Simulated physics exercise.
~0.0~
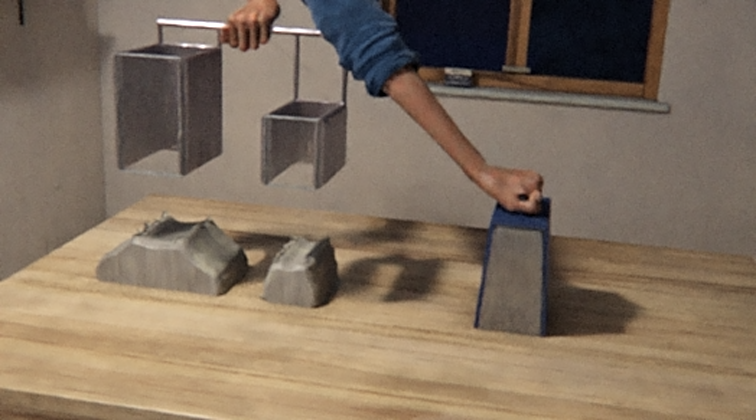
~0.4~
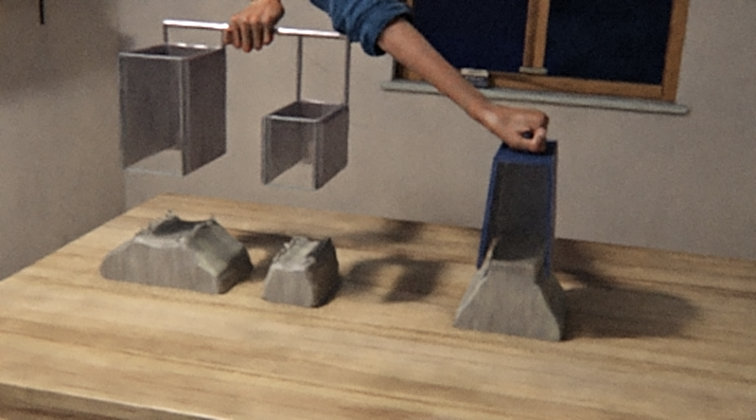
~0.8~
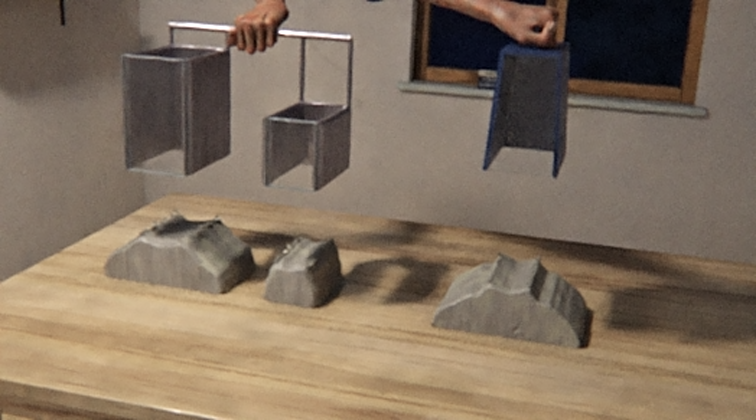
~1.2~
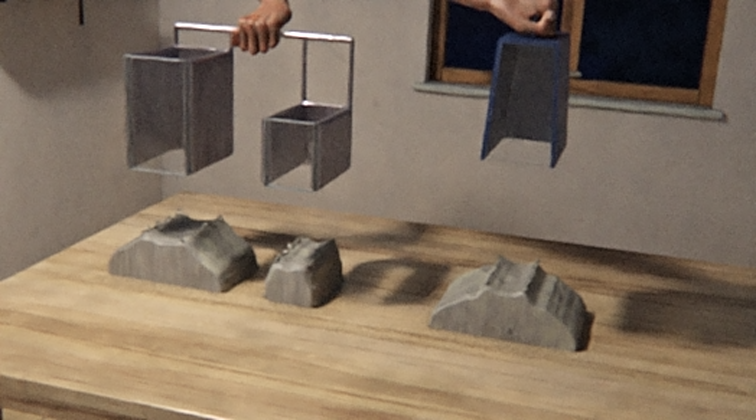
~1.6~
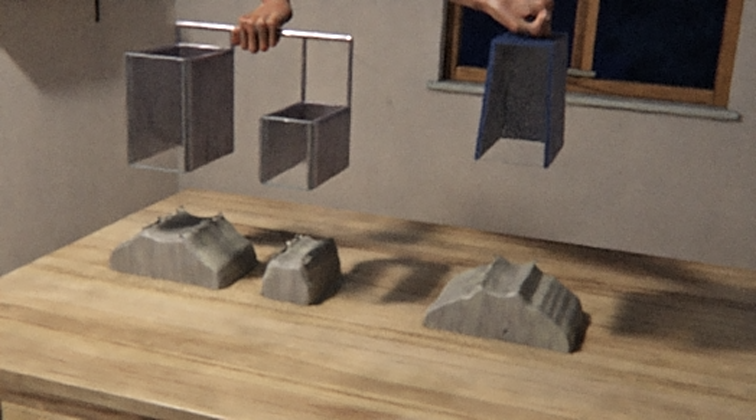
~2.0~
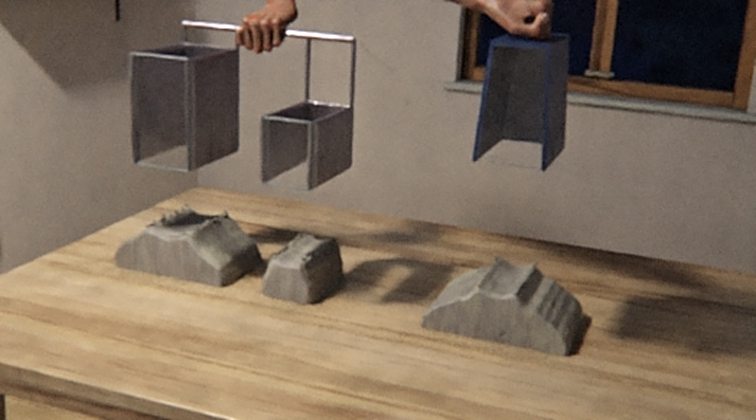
On a wooden table, a hand lifts a blue tin and the wet mortar slumps low.
